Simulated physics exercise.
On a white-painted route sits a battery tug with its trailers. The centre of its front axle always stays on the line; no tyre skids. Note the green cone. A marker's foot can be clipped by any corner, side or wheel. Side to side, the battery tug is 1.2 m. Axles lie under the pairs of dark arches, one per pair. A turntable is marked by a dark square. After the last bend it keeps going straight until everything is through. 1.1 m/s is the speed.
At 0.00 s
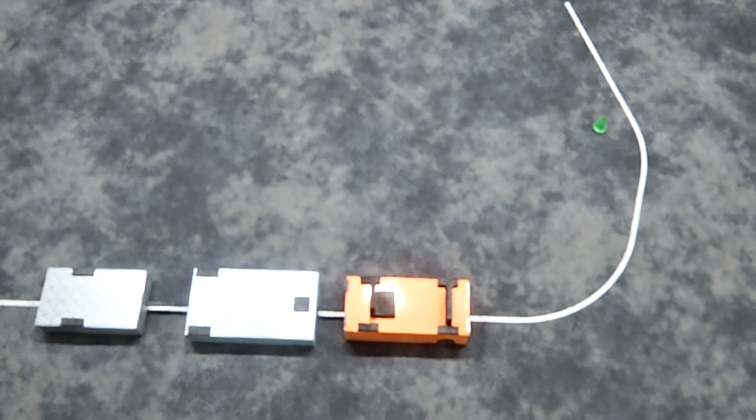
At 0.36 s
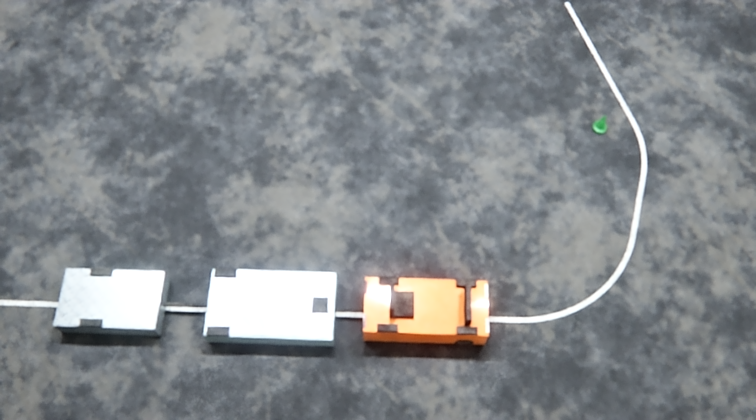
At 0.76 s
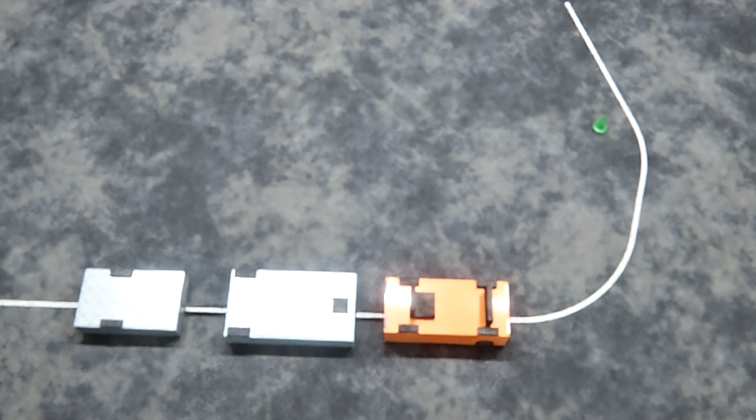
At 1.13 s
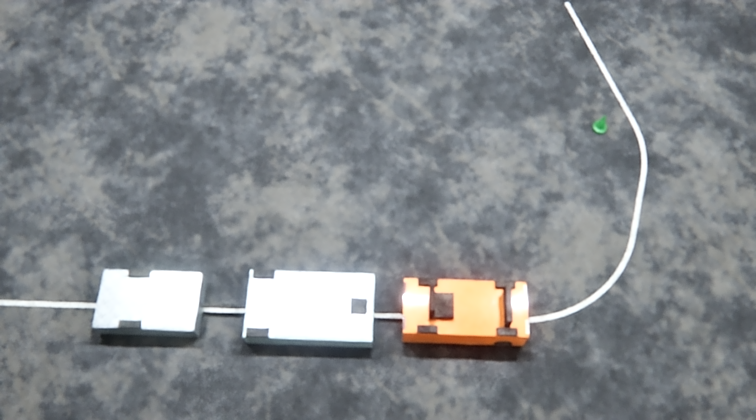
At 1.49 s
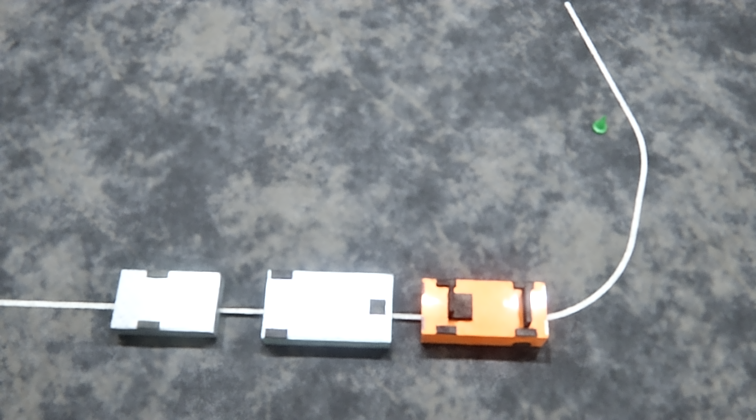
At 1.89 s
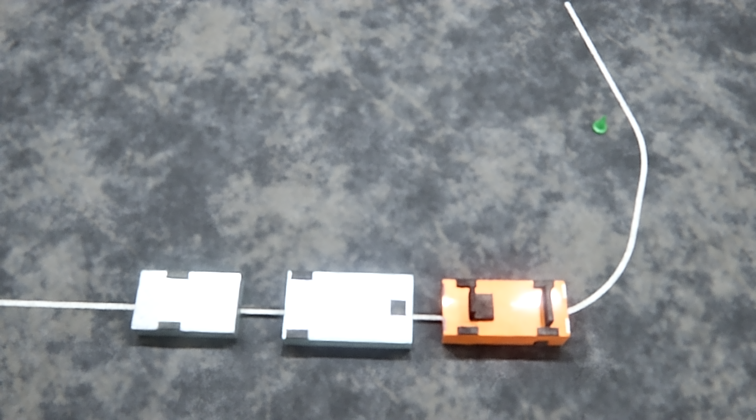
In the video, an orange vehicle pulling two pale, box-like trailers moves slowly to the right along a white line on a mottled grey surface, nearing where the line curves upward, while a small green object stays still at upper right.
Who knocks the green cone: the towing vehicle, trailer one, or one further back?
That one's the front puller.
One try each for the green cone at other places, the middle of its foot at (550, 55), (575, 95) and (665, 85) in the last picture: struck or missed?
Place one: Contact; place two: Contact; place three: No contact.
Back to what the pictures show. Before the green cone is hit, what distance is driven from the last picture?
After roughly 6.5 metres.
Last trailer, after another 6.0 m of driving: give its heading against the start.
Roughly 10°.
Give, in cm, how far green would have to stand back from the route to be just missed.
The figure for green is 75.
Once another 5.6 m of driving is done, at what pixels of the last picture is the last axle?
Approximate position: (403, 303).
Then, 8.0 s in, the last axle is at (446, 297) of the last picture, 25 cm off the line; the battery tug has hit green.
Then, 12.9 s in, the last axle is at (585, 188) of the last picture, 135 cm off the line.
Then, 18.5 s in, the last axle is out of the picture, 30 cm off the line; 1 of 1 struck in all.
